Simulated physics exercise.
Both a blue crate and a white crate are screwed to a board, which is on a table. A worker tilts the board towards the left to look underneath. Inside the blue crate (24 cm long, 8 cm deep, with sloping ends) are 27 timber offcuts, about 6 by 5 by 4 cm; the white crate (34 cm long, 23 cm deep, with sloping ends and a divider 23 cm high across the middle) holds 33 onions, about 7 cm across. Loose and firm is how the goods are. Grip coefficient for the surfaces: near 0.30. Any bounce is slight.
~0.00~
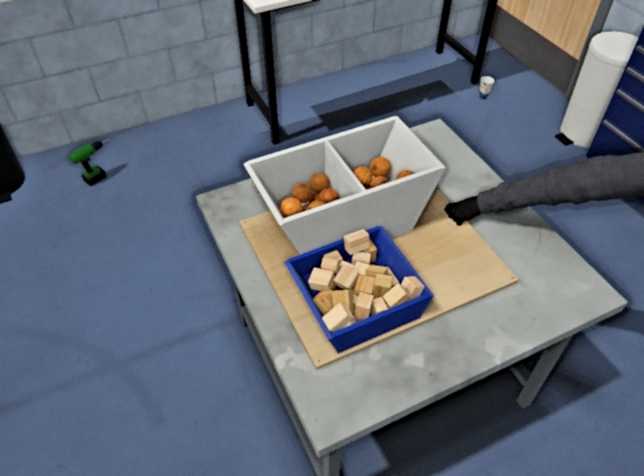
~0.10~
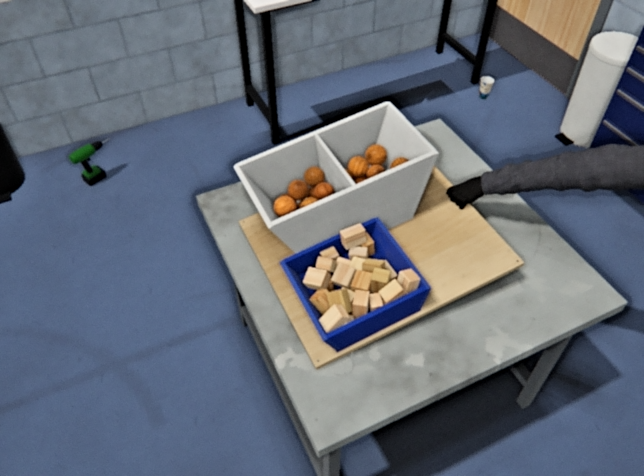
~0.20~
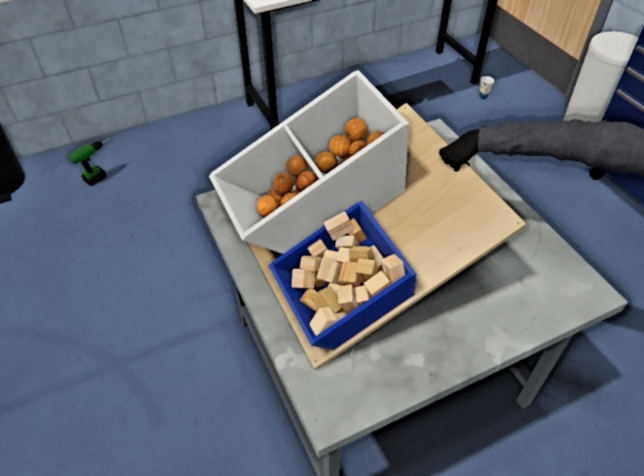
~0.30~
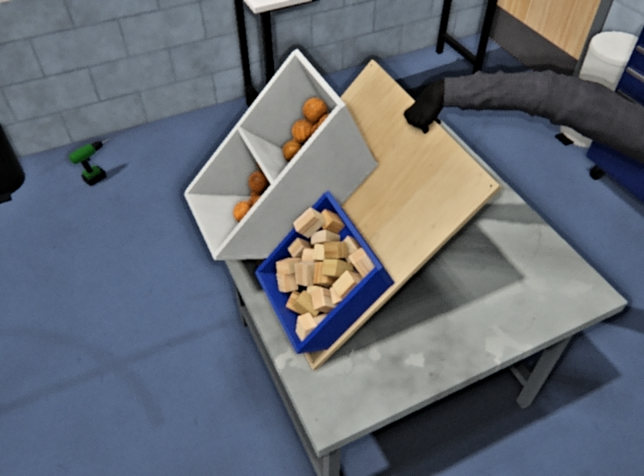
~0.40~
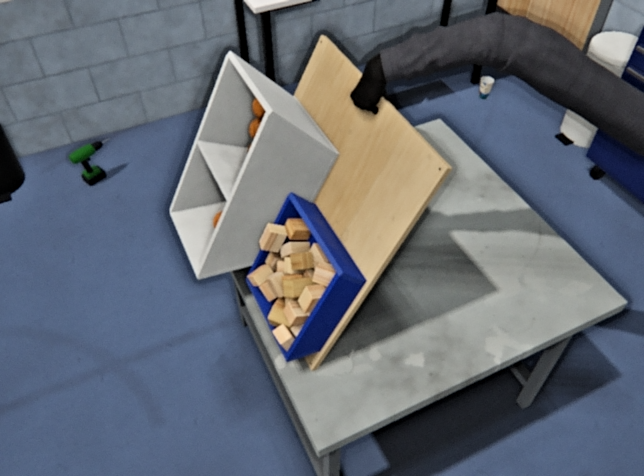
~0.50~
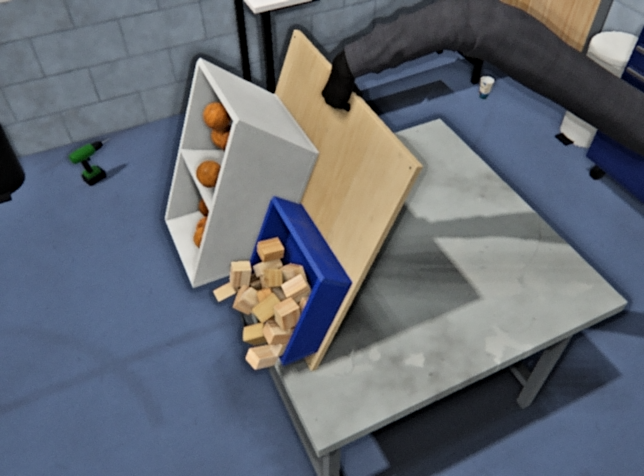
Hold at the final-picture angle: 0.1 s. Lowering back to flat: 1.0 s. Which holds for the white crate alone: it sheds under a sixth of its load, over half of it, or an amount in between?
I'd say it will hang on to half to five sixths of them.
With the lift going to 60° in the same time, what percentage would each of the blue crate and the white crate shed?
Blue crate 30, white crate 10 per cent.
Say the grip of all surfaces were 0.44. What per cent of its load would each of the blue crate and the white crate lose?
Blue crate 60, white crate 30 per cent.
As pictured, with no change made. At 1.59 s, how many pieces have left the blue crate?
Estimate for the blue crate by then: Some 20 out.
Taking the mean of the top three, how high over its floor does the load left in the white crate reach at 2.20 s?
Around 17 centimetres.
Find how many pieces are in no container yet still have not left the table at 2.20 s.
I'd guess near 0.
After 0.77 s, tilt 64°; the blue crate is down by 16 of 27 and the white crate is down by 4 of 33.
After 1.11 s, tilt 33°; the blue crate is down by 20 of 27 and the white crate is down by 9 of 33.
After 1.59 s, tilt 0°; the blue crate is down by 20 of 27 and the white crate is down by 9 of 33.
Final count (at 2.20 s), the blue crate is down by 20 of 27 and the white crate is down by 9 of 33. Asked share, 9 of 33, 27 per cent.
